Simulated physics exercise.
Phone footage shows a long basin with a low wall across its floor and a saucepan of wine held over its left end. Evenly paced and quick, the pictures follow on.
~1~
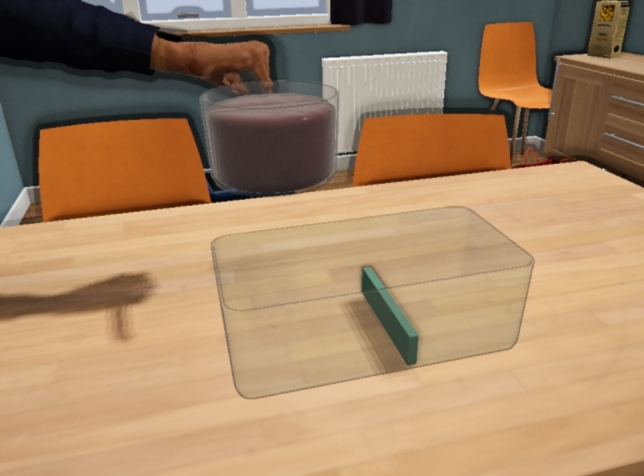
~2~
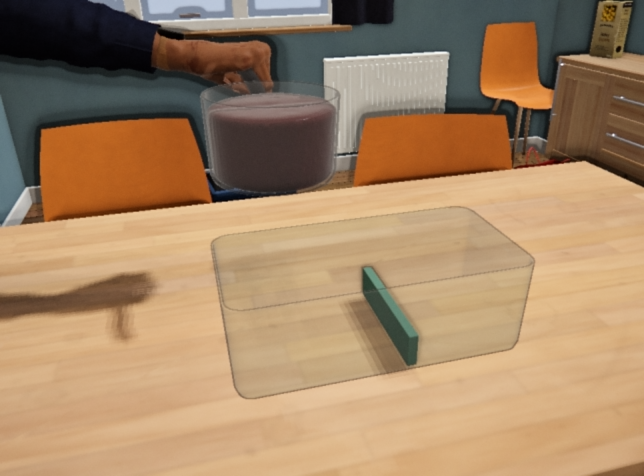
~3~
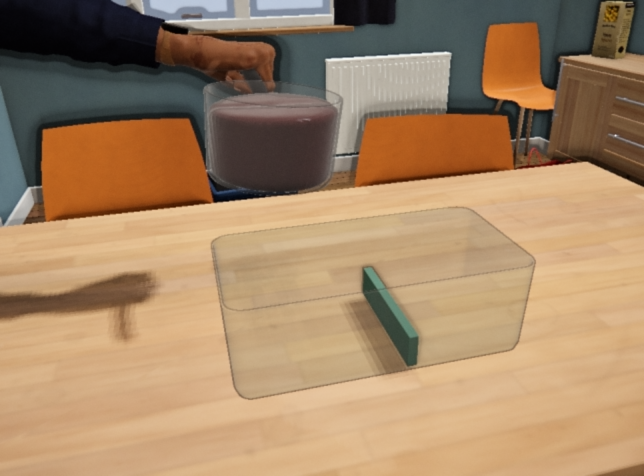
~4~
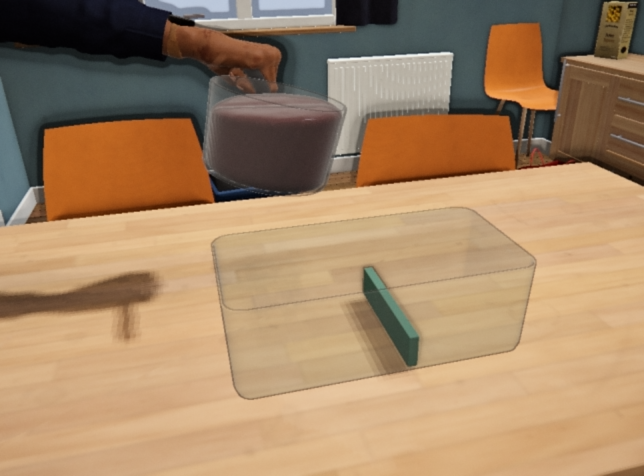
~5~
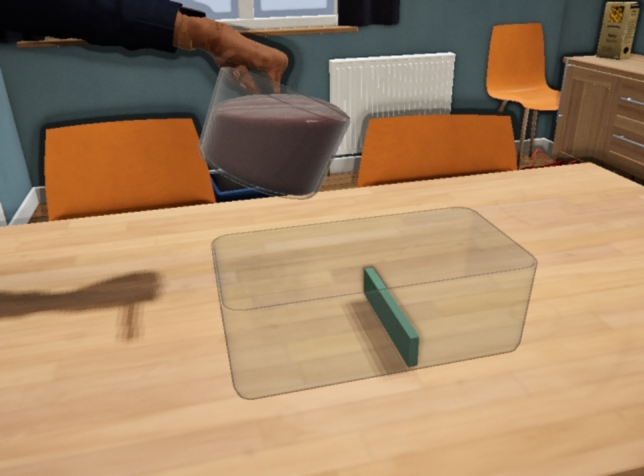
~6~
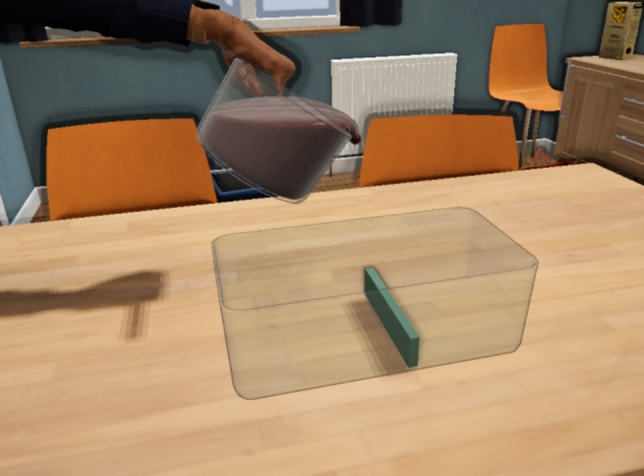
A hand held a clear pan of dark purplish liquid above a wooden table, then tilted it steadily to the right until liquid reached the lip, while the divided see-through basin below stayed still.
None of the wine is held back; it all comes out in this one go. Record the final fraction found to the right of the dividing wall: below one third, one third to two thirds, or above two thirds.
Middle range.
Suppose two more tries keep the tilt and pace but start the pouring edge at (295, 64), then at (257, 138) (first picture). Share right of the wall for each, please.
15 %, then 15 %.
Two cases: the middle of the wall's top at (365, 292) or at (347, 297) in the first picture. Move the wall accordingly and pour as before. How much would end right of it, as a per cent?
In order, near 70 and 85 in a hundred.
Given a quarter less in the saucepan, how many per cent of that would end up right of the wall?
It comes to around 25 percent.
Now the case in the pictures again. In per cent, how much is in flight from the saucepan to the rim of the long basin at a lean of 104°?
Close to 40 in a hundred.
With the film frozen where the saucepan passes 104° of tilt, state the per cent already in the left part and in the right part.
10 percent or so left, 25 percent or so right.
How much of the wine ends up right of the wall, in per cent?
45 %.
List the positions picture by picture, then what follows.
Tilt 0°; pouring edge (335, 91); surface from (206, 111) to (332, 101); the long basin's rim runs from (217, 273) to (499, 233); the wall's top is at (388, 299), in the first frame.
Tilt 2°; pouring edge (336, 92); surface from (206, 110) to (332, 102), in the second frame.
Tilt 6°; pouring edge (339, 98); surface from (207, 108) to (334, 103), in the third frame.
Tilt 14°; pouring edge (343, 107); surface from (211, 109) to (339, 105), in the fourth frame.
Tilt 24°; pouring edge (345, 119); surface from (211, 112) to (342, 112); 1 per cent is over the edge, in the fifth frame.
Tilt 36°; pouring edge (346, 134); surface from (204, 117) to (345, 123); 5 per cent is over the edge, in the sixth frame.
A moment on, the saucepan is tipped right over and 26 per cent is still to pour, 8 is left of the wall and 27 right of it.
Next, the saucepan is tipped right over and 3 per cent is still to pour, 47 is left of the wall and 44 right of it.
Then the saucepan is tipped right over and 0 per cent is still to pour, 53 is left of the wall and 43 right of it.
Later the saucepan is tipped right over and 0 per cent is still to pour, 53 is left of the wall and 44 right of it.
Finally, 53 per cent lies left of the wall, 44 right of it and 3 outside.
